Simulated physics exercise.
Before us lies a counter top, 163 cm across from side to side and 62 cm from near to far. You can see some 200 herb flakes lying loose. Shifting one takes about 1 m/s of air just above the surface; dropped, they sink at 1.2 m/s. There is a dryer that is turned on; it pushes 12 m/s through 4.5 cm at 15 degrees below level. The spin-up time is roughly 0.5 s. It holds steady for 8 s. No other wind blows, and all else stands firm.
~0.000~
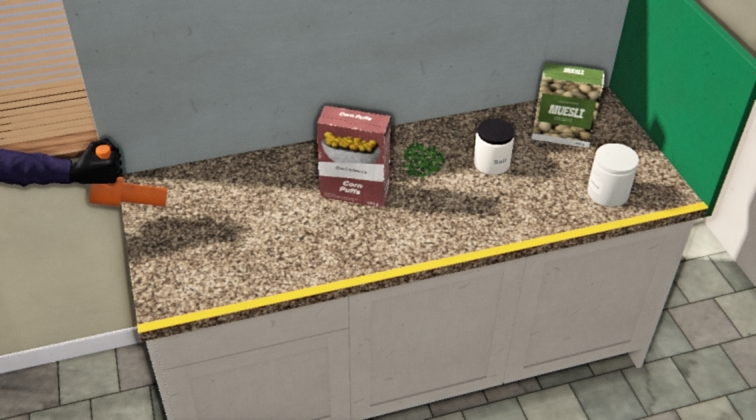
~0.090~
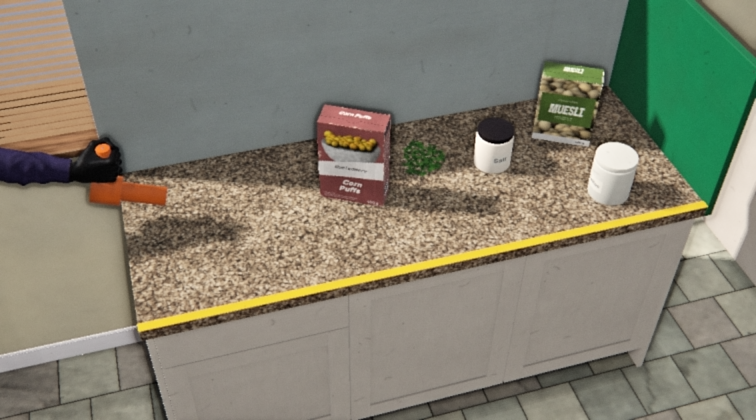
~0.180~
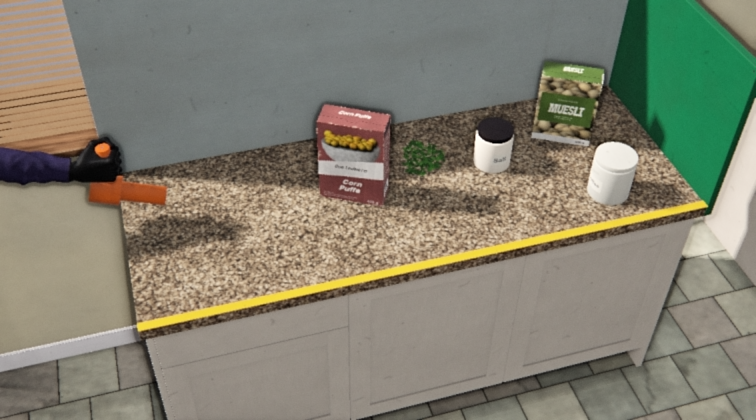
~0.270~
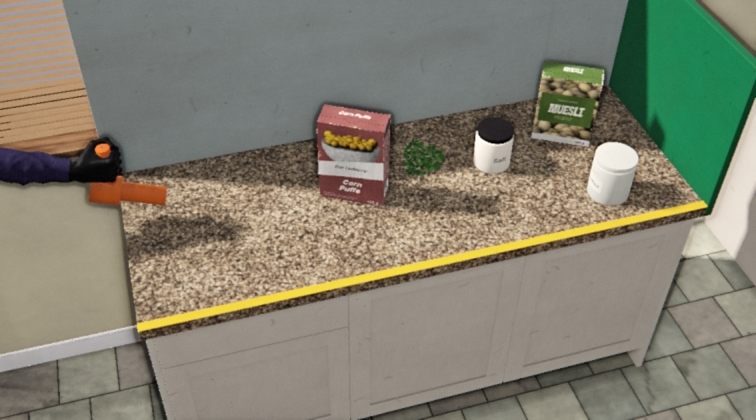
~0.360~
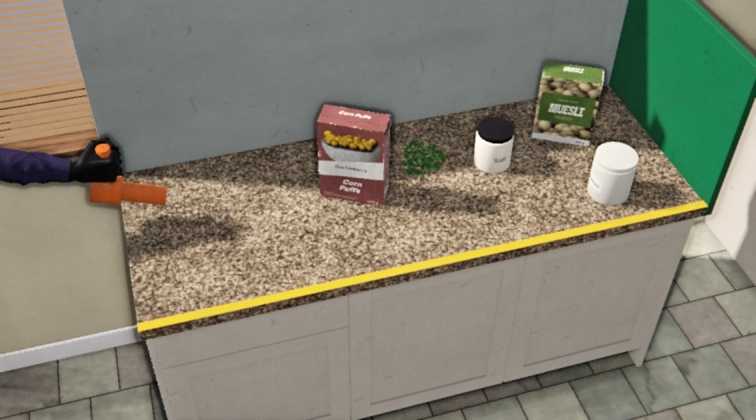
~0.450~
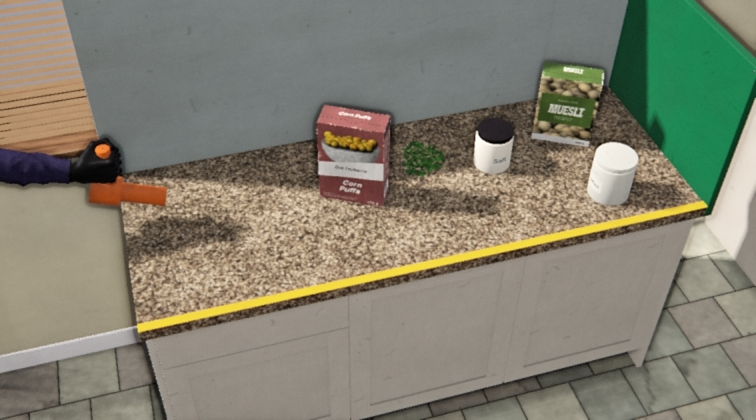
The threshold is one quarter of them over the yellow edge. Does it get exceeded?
No.
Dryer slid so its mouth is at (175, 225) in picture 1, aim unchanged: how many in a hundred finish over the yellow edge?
Some 0 %.
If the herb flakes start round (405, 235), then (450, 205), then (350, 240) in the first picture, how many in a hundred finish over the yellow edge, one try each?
Taking the three spots in order, you'd get around 90 percent, 40 percent and 100 percent.
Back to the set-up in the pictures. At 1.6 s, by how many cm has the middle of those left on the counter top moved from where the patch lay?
I'd say close to 0 cm.
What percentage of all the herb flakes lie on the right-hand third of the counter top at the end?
I'd estimate around 0 per cent.
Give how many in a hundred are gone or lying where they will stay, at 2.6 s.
That works out to some 80 %.
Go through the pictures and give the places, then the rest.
The middle of the herb flakes is near (423, 162), none has stirred yet and the mouth of the dryer is at (166, 198), in the first picture.
The middle of the herb flakes is near (423, 160), none has stirred yet and the yellow edge is centred on (444, 265), in the second picture.
The middle of the herb flakes is near (423, 160), none has stirred yet, the top of a jar is at (496, 128) and the top of a carton is at (354, 118), in the third picture.
The middle of the herb flakes is near (423, 160) and none has stirred yet, in the fourth picture.
The middle of the herb flakes is near (423, 160) and none has stirred yet, in the fifth picture.
The middle of the herb flakes is near (423, 160) and none has stirred yet, in the sixth picture.
After 1.6 s, 0 % are over the yellow edge; the middle of those still in play is near (423, 160); 76 % have settled or left.
After 2.6 s, 0 % are over the yellow edge; the middle of those still in play is near (423, 160); 78 % have settled or left.
After 4.4 s, 0 % are over the yellow edge; the middle of those still in play is near (423, 160); 83 % have settled or left.
After 8.0 s, at the end, 0 % are over the yellow edge; the middle of those still in play is near (423, 160).
